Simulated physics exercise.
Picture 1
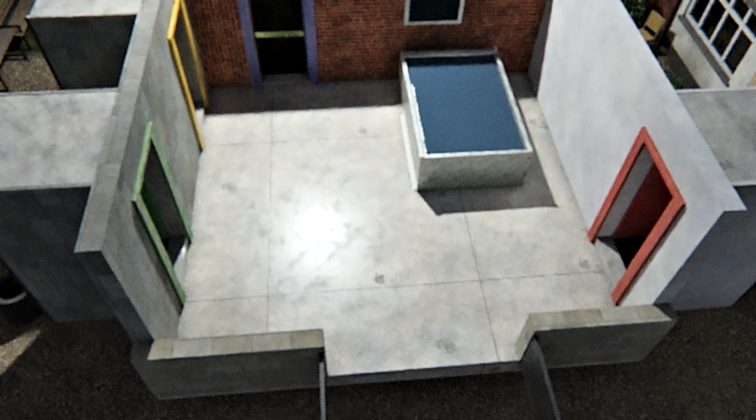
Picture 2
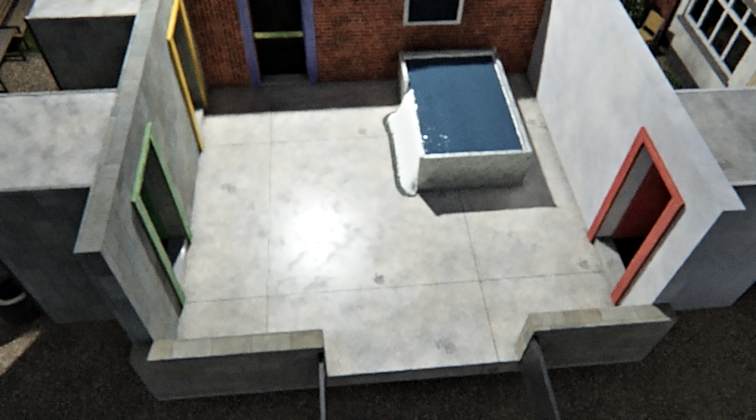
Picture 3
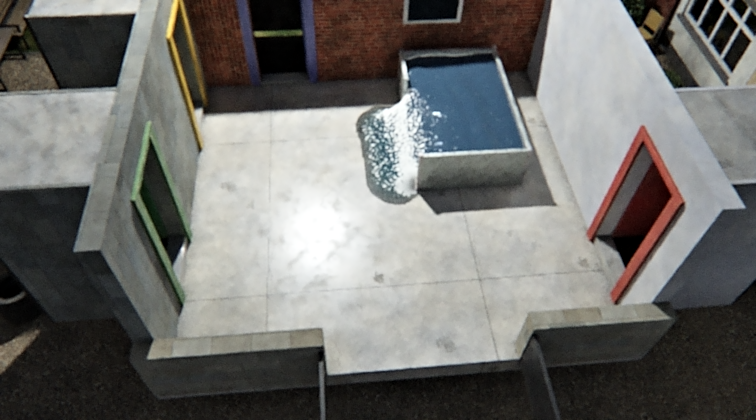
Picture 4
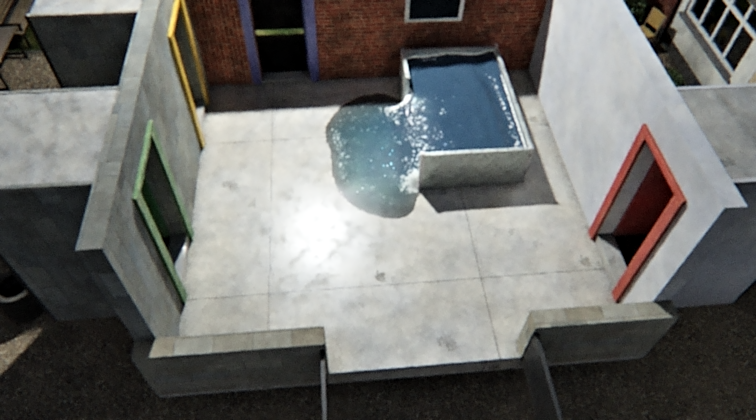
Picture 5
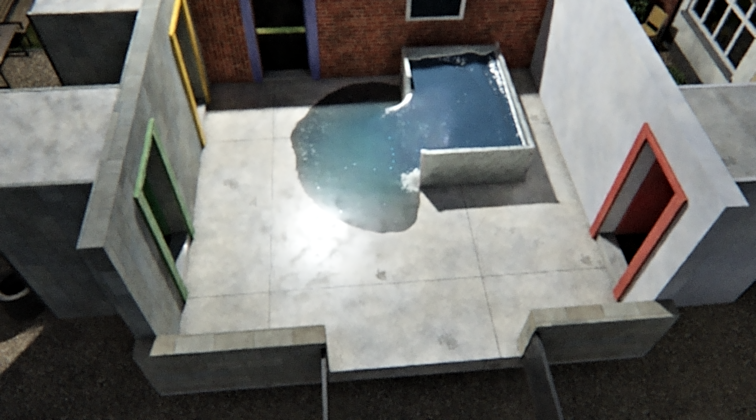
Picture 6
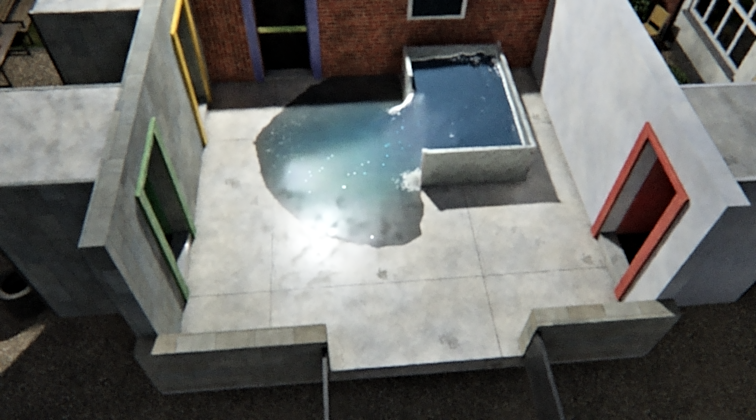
At first, a raised tank of still dark water stands in a walled yard with a dry, pale floor and green, yellow and red door surrounds. Then its left side opens and white, foaming water pours out, spreading leftward and forward across the paving in a widening, glinting blue-green pool.
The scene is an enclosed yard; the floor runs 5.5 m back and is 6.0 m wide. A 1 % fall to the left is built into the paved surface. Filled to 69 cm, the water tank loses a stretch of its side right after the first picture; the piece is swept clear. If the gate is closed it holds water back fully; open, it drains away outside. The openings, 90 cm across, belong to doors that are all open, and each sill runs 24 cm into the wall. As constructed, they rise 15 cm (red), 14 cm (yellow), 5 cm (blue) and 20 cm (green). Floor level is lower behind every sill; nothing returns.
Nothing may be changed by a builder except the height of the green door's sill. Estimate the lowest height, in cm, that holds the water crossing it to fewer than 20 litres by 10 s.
My estimate is 19 cm.
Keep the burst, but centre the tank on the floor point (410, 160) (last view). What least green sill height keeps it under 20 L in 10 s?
In this case, 26 cm or so.
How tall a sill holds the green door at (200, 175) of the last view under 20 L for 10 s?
You'd want it roughly 30 cm high.
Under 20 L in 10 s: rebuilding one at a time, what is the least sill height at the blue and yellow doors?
Roughly 11.5 cm for the blue door and roughly 25 cm for the yellow door.
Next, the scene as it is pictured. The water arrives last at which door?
The red one.
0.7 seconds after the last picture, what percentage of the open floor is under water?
I'd say near 45 percent is wet.
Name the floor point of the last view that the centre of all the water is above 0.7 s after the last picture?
The centre of all the water is around (388, 142).
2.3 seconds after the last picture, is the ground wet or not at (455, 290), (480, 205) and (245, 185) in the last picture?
Listed order - unwetted, unwetted, soaked through.
Then, 0.7 s after the last picture water covers 45 % of the floor, deepest (39 cm) near (202, 166); it has not reached the green door.
Then, 2.3 s after the last picture water covers 55 % of the floor, deepest (39 cm) near (180, 352); 21 cm at the green door, 11 litres in over its 20 cm sill.
Then, 9.3 s after the last picture water covers 100 % of the floor, deepest (12 cm) near (178, 365); 10 cm at the green door, 14 litres in over its 20 cm sill.
At the green door as built, the water peaked near 27 cm, 1.3 s after the last picture.
Run again over the same 10 s with other heights there, 42 litres in over 16 cm, 9 litres over 21.5 cm. The limit of 20 litres is kept from about 19 cm up.
